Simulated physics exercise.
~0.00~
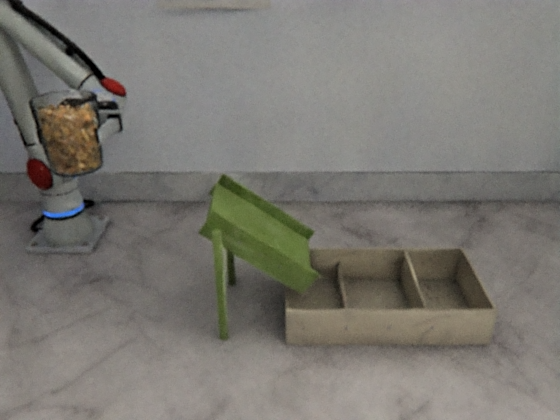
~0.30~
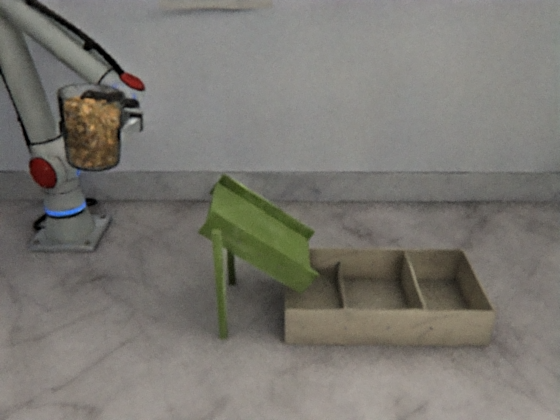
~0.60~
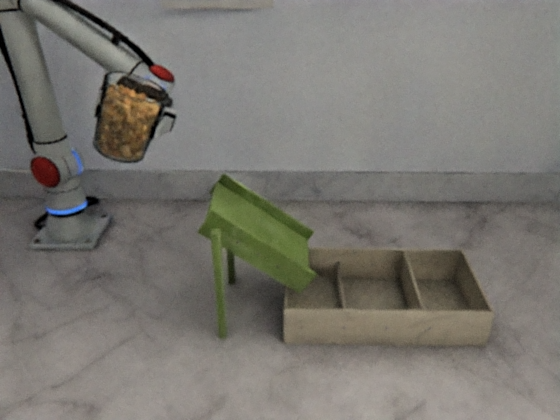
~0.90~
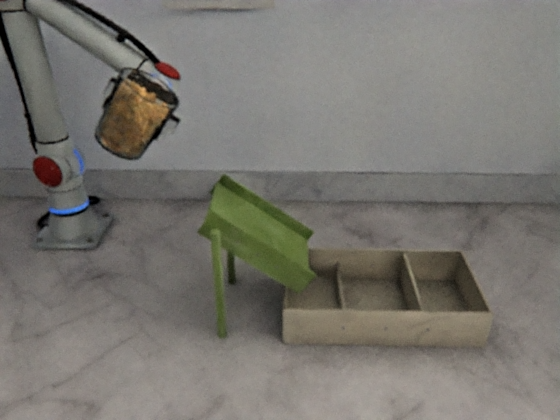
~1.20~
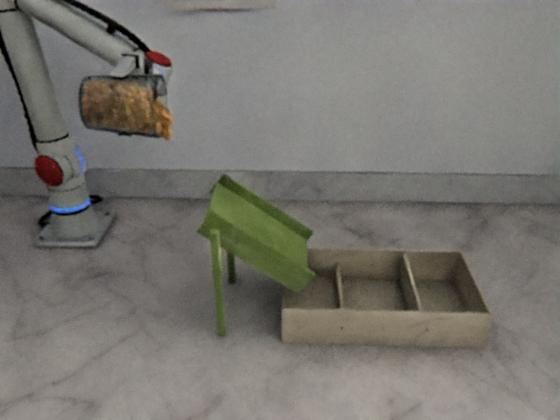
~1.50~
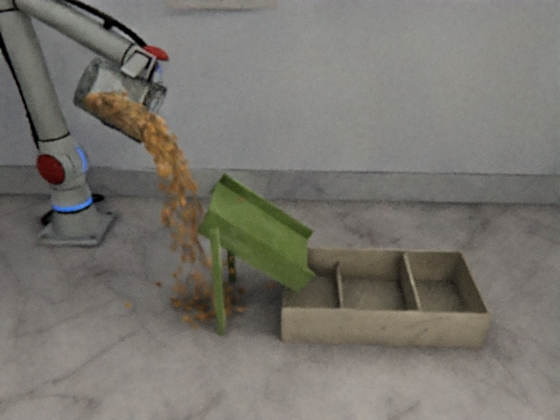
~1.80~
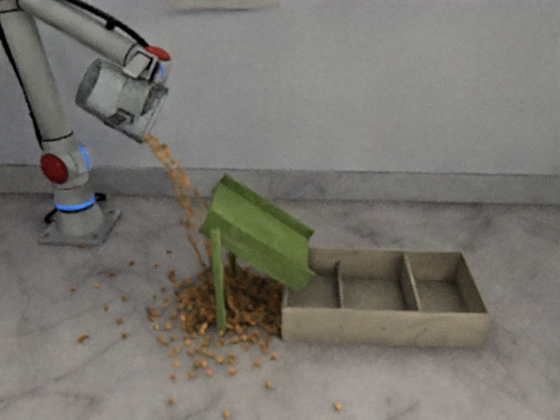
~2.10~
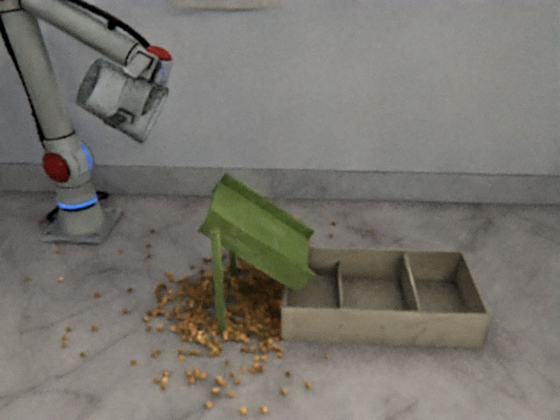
On a grey marble-patterned surface before a plain grey wall, seen from the front and slightly above, a pale robot arm with red joint caps stands at the left. It holds a clear cup of golden-brown chickpeas, while a green sloping chute on legs leads down to a beige divided box at the right. The arm carries the cup rightward, then tips it onto its side. The chickpeas pour out, falling short of the chute and piling around its legs. The stream ends with the cup empty, chickpeas scattered across the surface and the box looking practically empty.
